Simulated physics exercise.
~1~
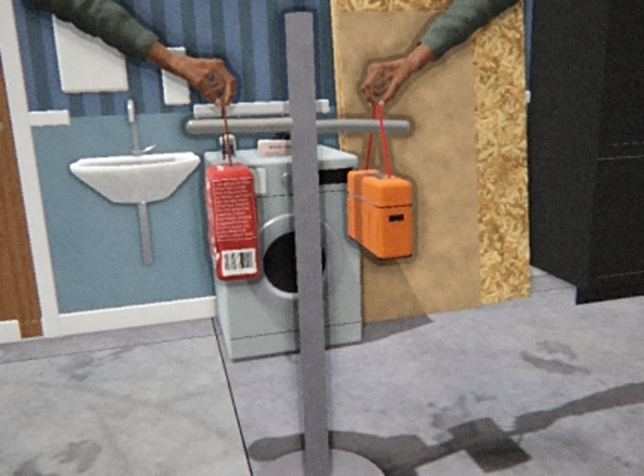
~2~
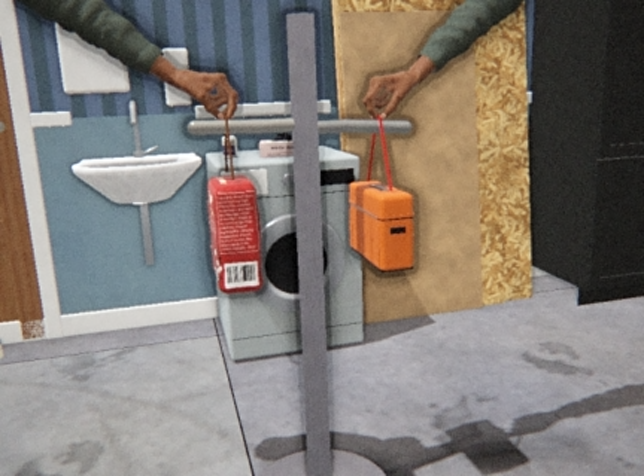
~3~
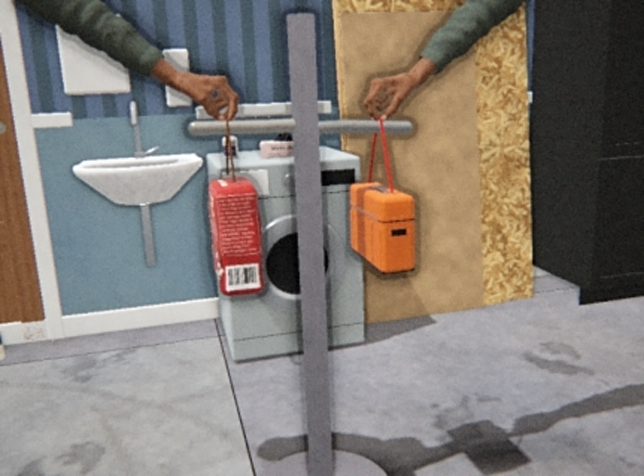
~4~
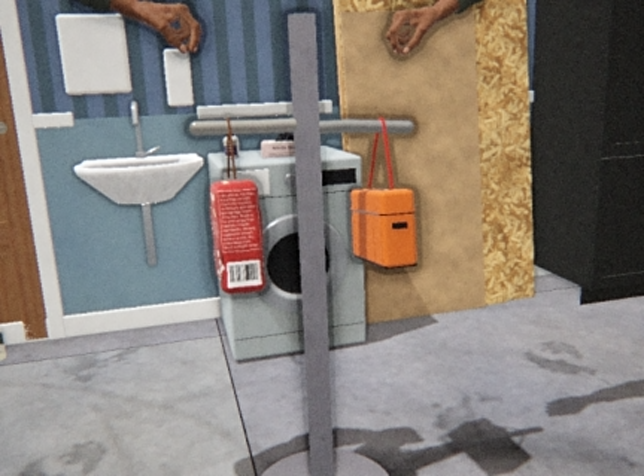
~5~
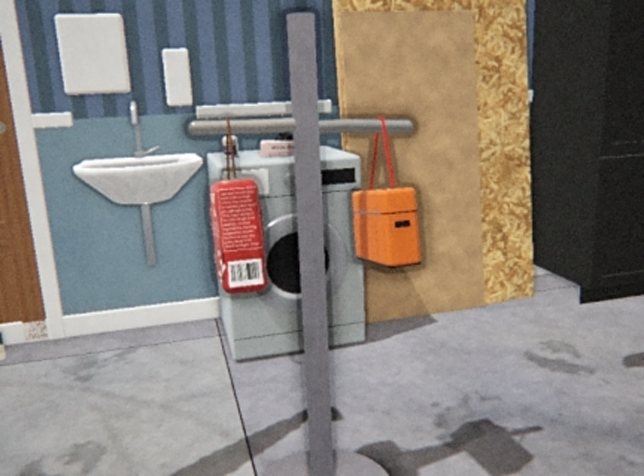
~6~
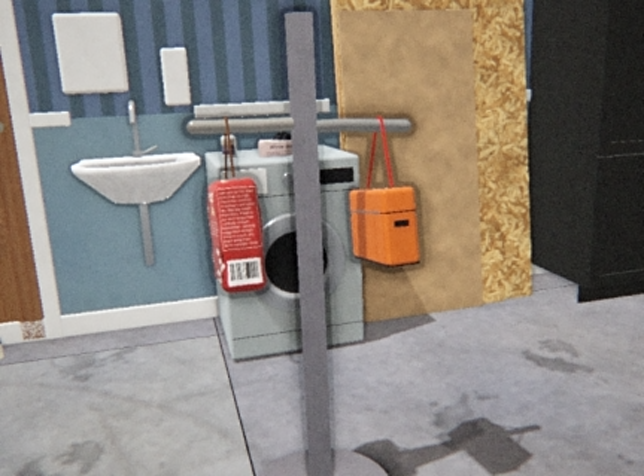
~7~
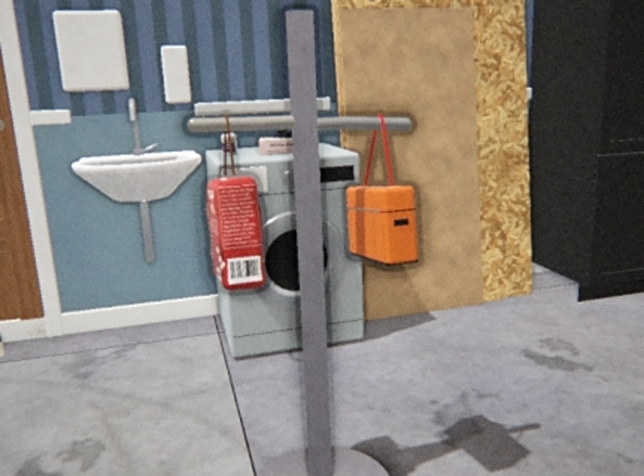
In this clip, two hands lower a red sack and an orange case by their loops onto the left and right pegs of a gray stand, then let go and withdraw upward. Both items sway slightly and remain hanging from the pegs.
